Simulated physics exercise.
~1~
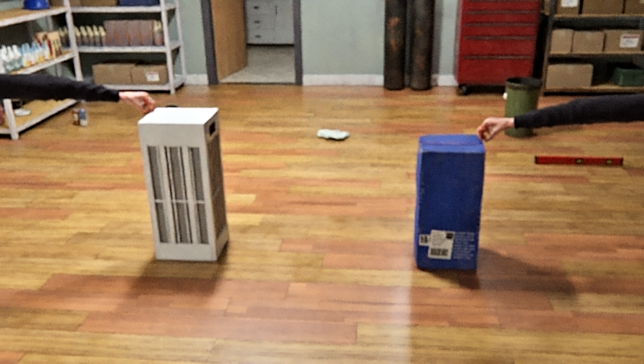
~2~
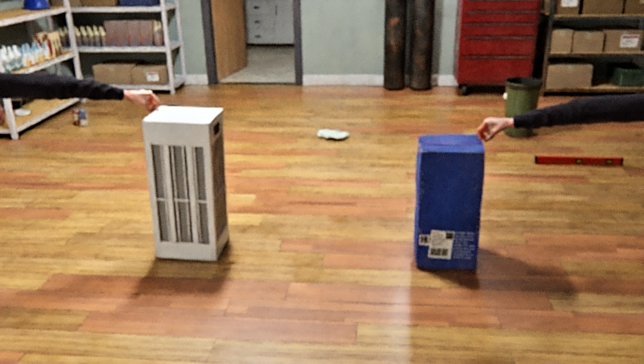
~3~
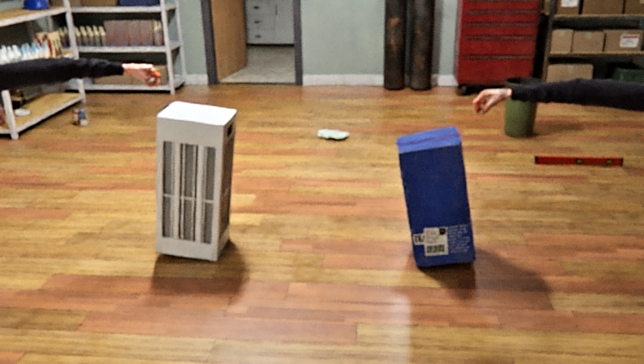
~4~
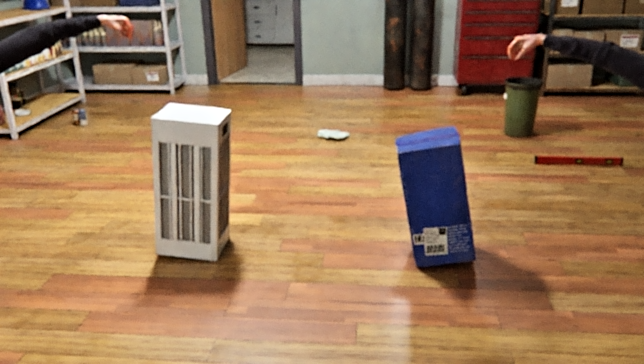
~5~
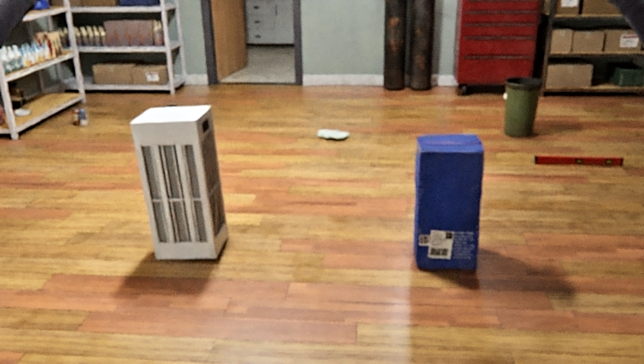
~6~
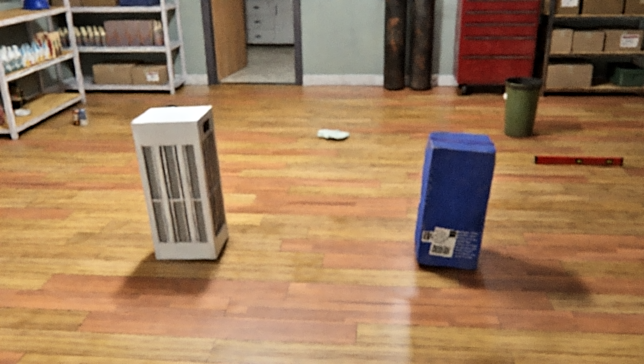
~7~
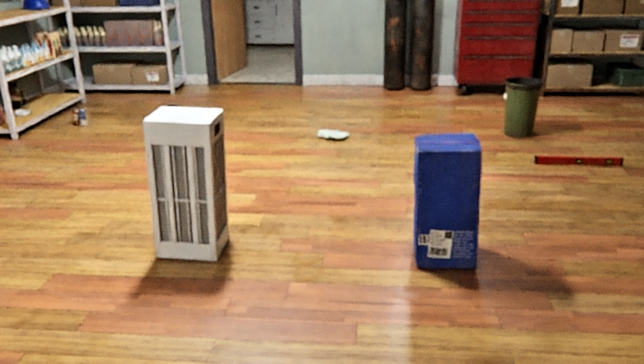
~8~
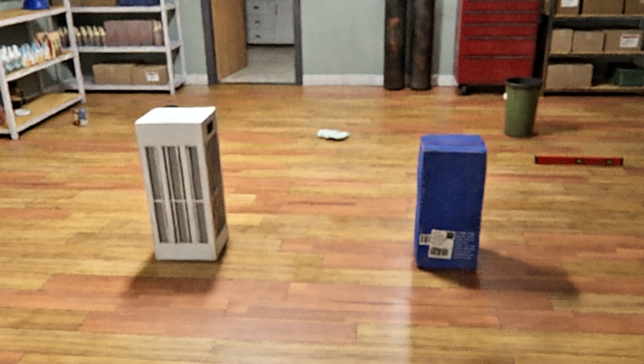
At the start, a tall white crate with dark slats stands on the left and a blue parcel on the right of a wooden workshop floor, with a hand reaching in to the top of each. The hands give quick shoves, and the crate tips slightly right while the parcel leans further to the left. The hands let go and draw back out of view. Both objects rock back the other way, the crate tilting a little left and the parcel shifting slightly right. The wobbling shrinks, and both end up standing upright on their bases.
